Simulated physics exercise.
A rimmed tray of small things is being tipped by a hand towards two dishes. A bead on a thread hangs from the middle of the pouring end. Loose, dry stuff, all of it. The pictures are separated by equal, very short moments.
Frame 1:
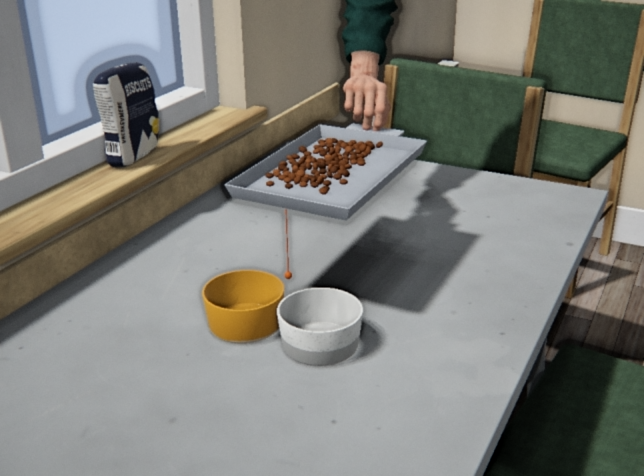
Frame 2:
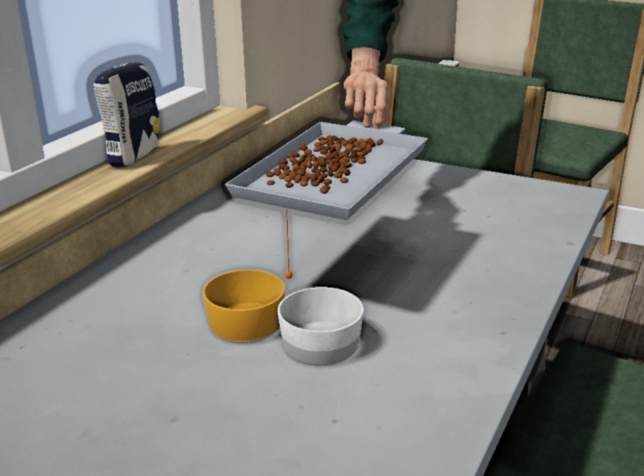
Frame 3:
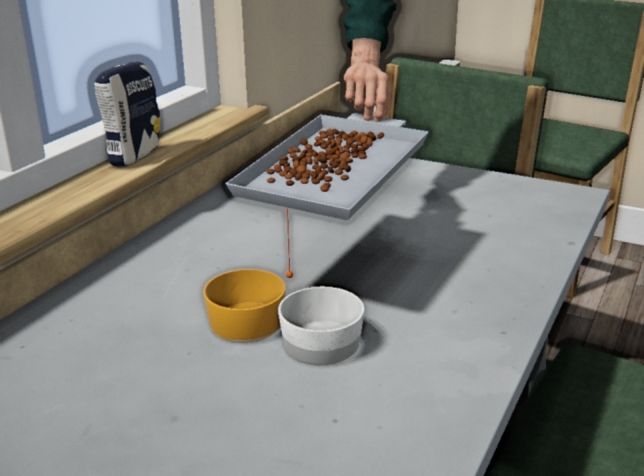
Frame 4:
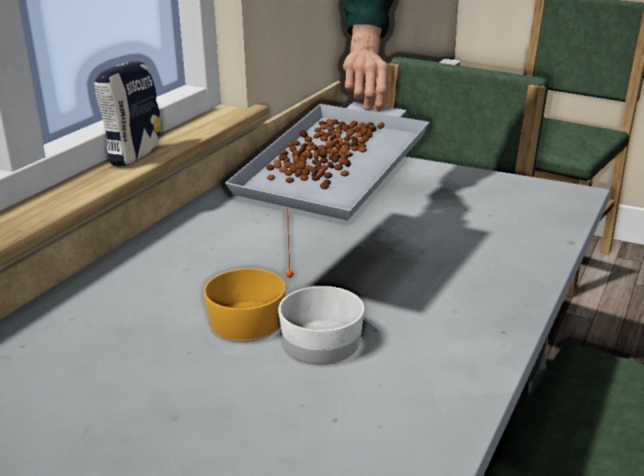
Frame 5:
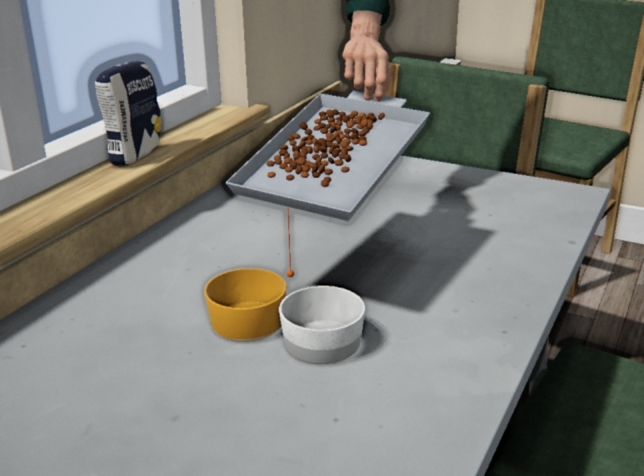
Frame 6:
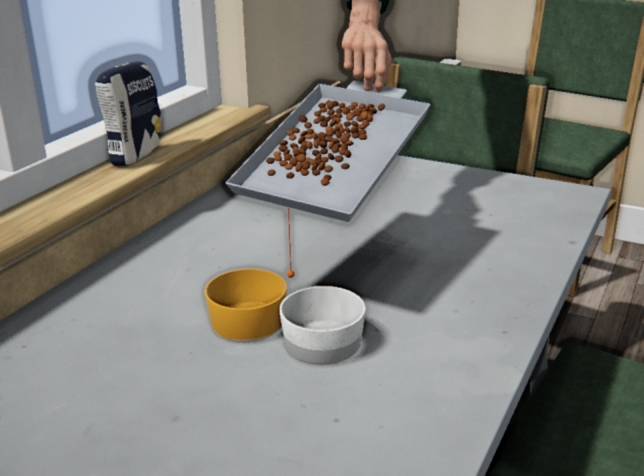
A hand in a green sleeve holds the far end of a grey rimmed tray of small brown pieces above an orange bowl and a white and grey one. It gradually raises that end, steepening the tray slightly, while the near edge barely dips at its right corner and the bowls stay still.
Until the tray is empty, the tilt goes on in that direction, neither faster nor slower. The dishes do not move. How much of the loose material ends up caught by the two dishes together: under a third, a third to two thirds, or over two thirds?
Over two thirds.
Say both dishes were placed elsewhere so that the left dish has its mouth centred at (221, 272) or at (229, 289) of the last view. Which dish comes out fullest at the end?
The first arrangement gives the one at right, the second arrangement gives the one at right.
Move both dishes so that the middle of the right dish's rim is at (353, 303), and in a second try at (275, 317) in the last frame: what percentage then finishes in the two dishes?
In the first position around 70 percent, in the second around 50 percent.
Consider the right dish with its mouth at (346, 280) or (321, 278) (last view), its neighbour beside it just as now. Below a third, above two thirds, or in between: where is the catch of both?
Taking the two places in turn, the answer is less than a third and then under a third.
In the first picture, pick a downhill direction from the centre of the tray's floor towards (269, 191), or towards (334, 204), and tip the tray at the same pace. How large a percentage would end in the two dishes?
About 60 % and about 90 %.
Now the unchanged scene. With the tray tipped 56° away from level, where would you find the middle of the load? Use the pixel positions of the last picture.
I'd put the middle close to (305, 197).
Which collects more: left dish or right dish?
The one you want is the right-placed one.
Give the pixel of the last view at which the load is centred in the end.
Around (318, 338).
Soon after the last picture, tray tipped steeply; nearly all on the tray; a small part in the air.
A little later, tray tipped right over; about a third on the tray; about a third in the right dish; a small part in the left dish; a small part outside both; a small part in the air.
Later still, tray tipped past a quarter turn; most in the right dish; about a quarter in the left dish; a small part outside both.
At rest, tray tipped past a quarter turn; most in the right dish; about a quarter in the left dish; a small part outside both.
